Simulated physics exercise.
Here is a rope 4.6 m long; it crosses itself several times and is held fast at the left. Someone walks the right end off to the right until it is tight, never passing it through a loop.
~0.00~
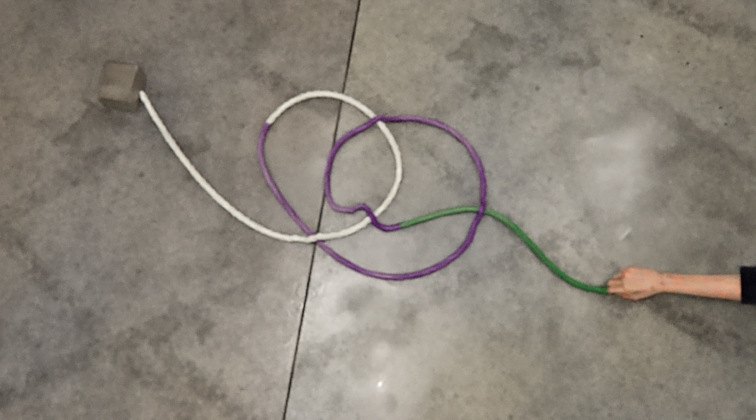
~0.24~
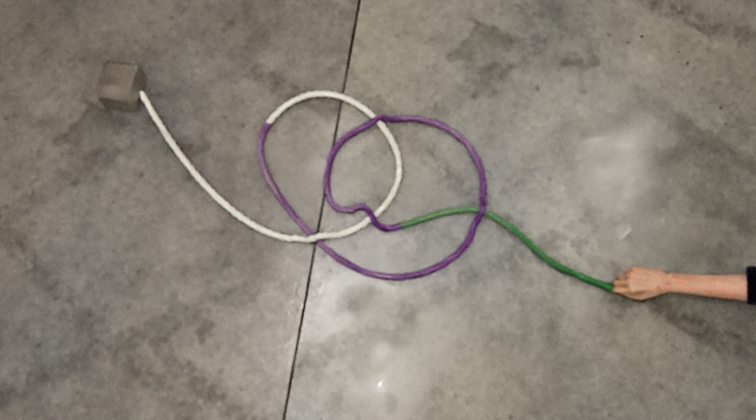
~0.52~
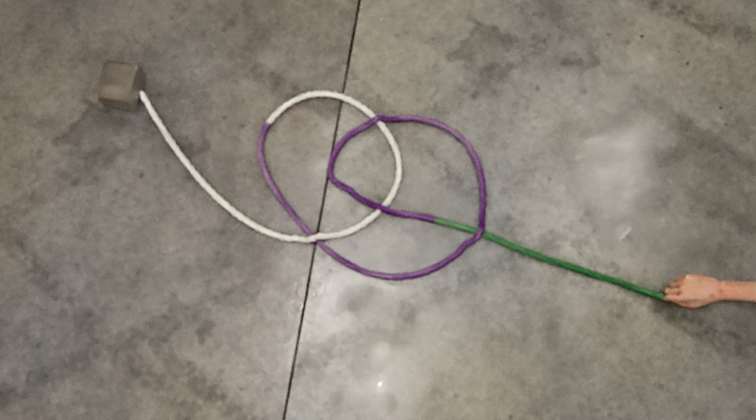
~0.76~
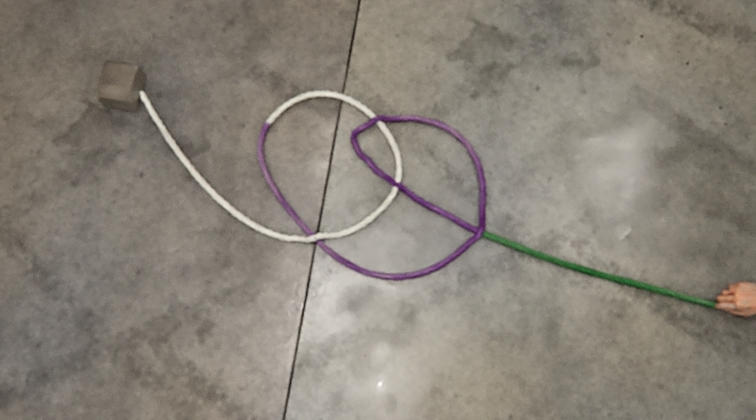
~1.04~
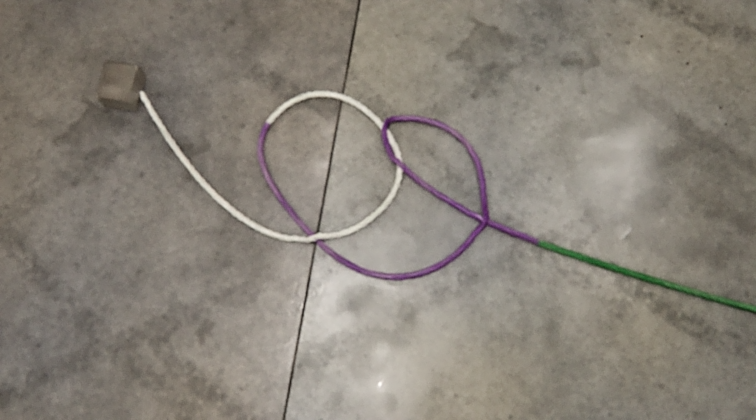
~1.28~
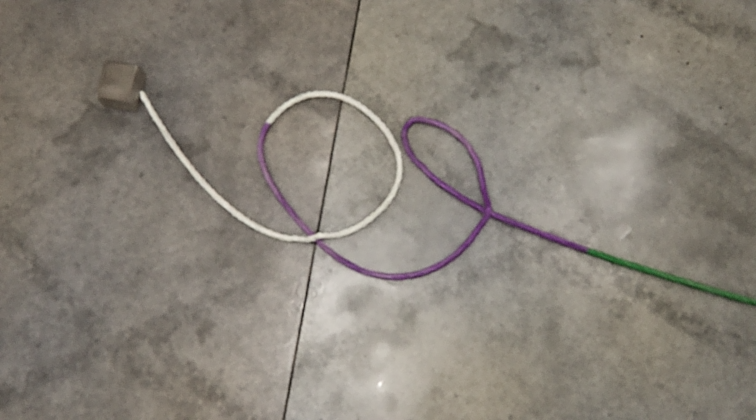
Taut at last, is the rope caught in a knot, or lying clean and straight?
The loops slip apart.
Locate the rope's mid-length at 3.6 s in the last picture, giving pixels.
I'd put it somewhere around (520, 244).
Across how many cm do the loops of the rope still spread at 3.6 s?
46 cm, roughly.
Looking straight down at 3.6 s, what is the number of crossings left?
I count 1 at that moment.
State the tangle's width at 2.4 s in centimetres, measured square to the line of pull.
Looks like about 50 cm to me.
After 2.4 s, the ends are 2.8 m apart, loops still 50 cm across.
After 3.6 s, the ends are 3.5 m apart, loops still 47 cm across.
After 4.8 s, the ends are 4.2 m apart, loops still 33 cm across.
After 5.9 s, the ends are 4.6 m apart, and it runs straight.
After 6.2 s, the ends are 4.6 m apart, and it runs straight.
